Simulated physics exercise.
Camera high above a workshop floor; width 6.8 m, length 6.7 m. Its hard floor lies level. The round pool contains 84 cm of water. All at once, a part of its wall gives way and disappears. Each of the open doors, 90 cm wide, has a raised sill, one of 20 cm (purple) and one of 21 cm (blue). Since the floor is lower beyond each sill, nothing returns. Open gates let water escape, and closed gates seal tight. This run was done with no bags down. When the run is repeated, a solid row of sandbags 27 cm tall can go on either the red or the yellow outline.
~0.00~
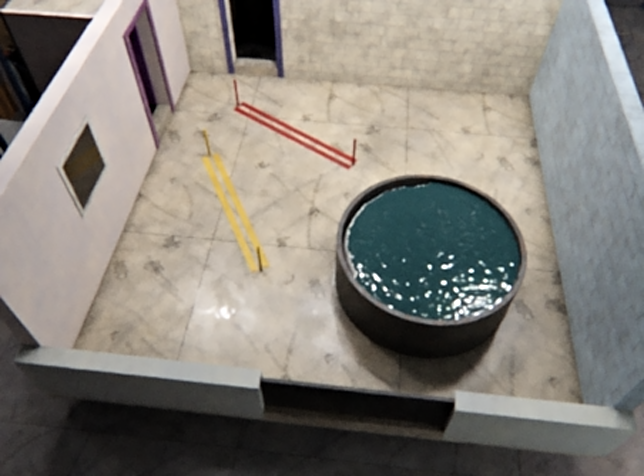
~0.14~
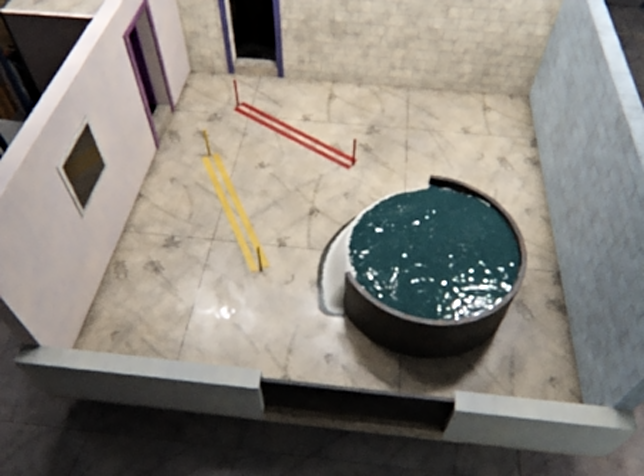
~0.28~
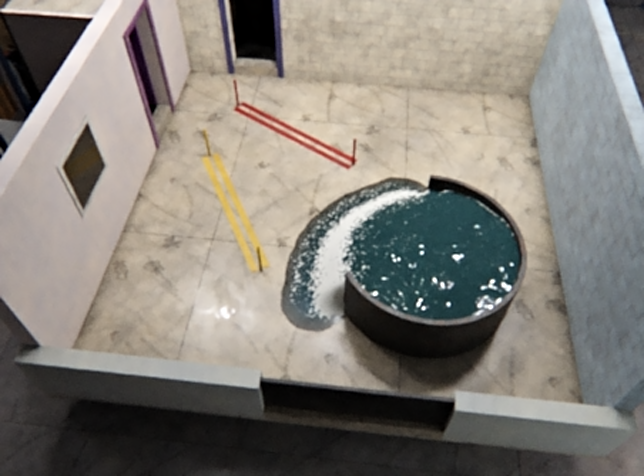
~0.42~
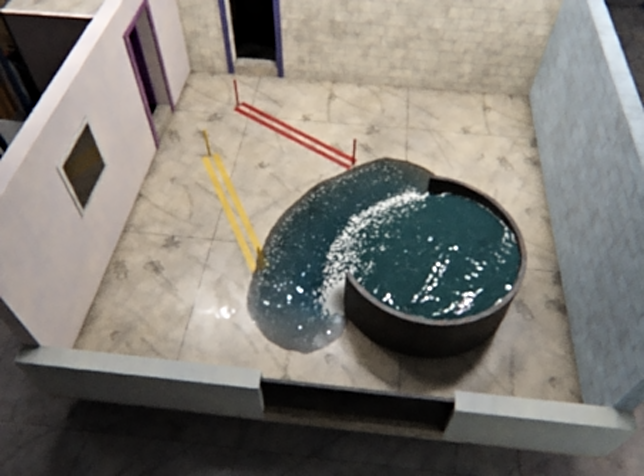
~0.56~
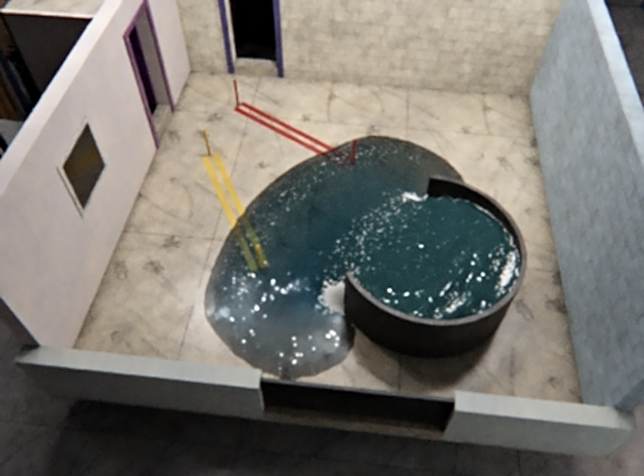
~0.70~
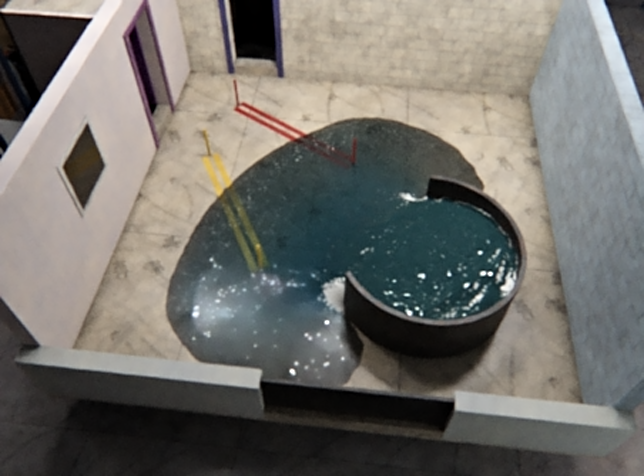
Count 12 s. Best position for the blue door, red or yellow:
Red mark.
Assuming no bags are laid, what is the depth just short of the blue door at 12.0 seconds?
Some 4.5 cm.
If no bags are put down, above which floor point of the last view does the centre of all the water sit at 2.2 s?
Centre of the water: Close to (286, 202).
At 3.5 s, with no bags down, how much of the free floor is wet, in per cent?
Roughly 70 percent.
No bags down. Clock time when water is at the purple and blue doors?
It first reaches the purple door at 1.3 s, the blue door at 1.3 s.
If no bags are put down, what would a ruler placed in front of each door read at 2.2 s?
Purple 31 cm, blue 21 cm.
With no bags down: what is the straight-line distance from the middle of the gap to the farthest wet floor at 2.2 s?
The front is around 5.4 m away in a straight line.
After 1.4 s water covers 70 % of the floor and is deepest (36 cm) near (64, 371) in the run without bags; in at the blue door, 0 L with no bags, 0 L with the row on red, 0 L on yellow.
After 2.2 s water covers 70 % of the floor and is deepest (52 cm) near (186, 82) in the run without bags; in at the blue door, 0 L with no bags, 0 L with the row on red, 1 L on yellow.
After 3.5 s water covers 70 % of the floor and is deepest (36 cm) near (186, 82) in the run without bags; in at the blue door, 27 L with no bags, 4 L with the row on red, 164 L on yellow.
After 7.0 s water covers 100 % of the floor and is deepest (18 cm) near (497, 136) in the run without bags; in at the blue door, 53 L with no bags, 9 L with the row on red, 196 L on yellow.
After 12.0 s water covers 100 % of the floor and is deepest (18 cm) near (506, 322) in the run without bags; in at the blue door, 53 L with no bags, 9 L with the row on red, 197 L on yellow.
